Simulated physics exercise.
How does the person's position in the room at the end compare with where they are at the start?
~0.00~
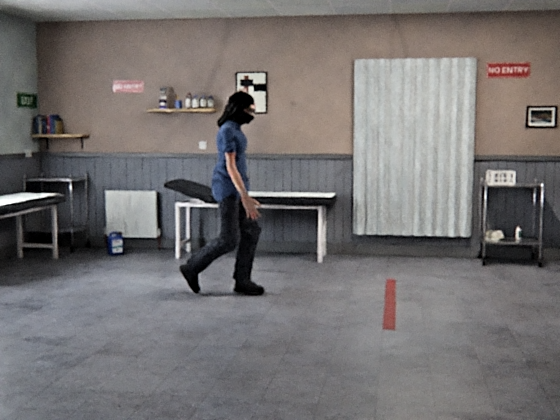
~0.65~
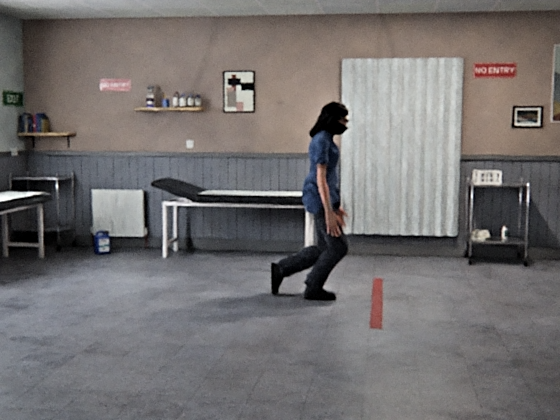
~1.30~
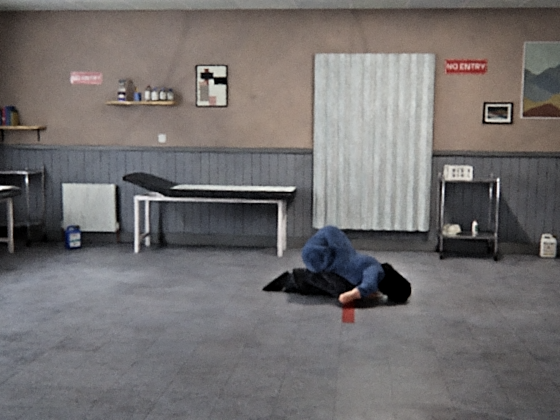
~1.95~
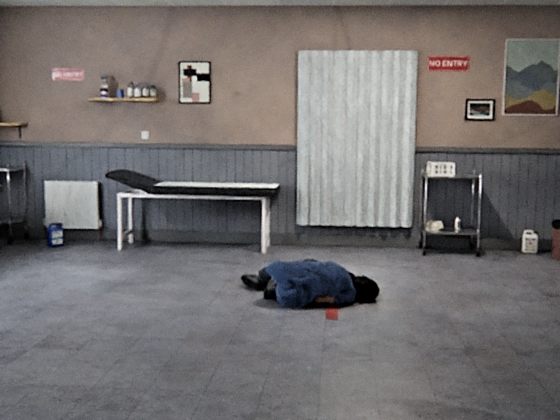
At the start the person is upright in front of the padded bench, well to the left of the red tape. At the end they are farther right in the room, lying on the floor at the tape with their head just past it.
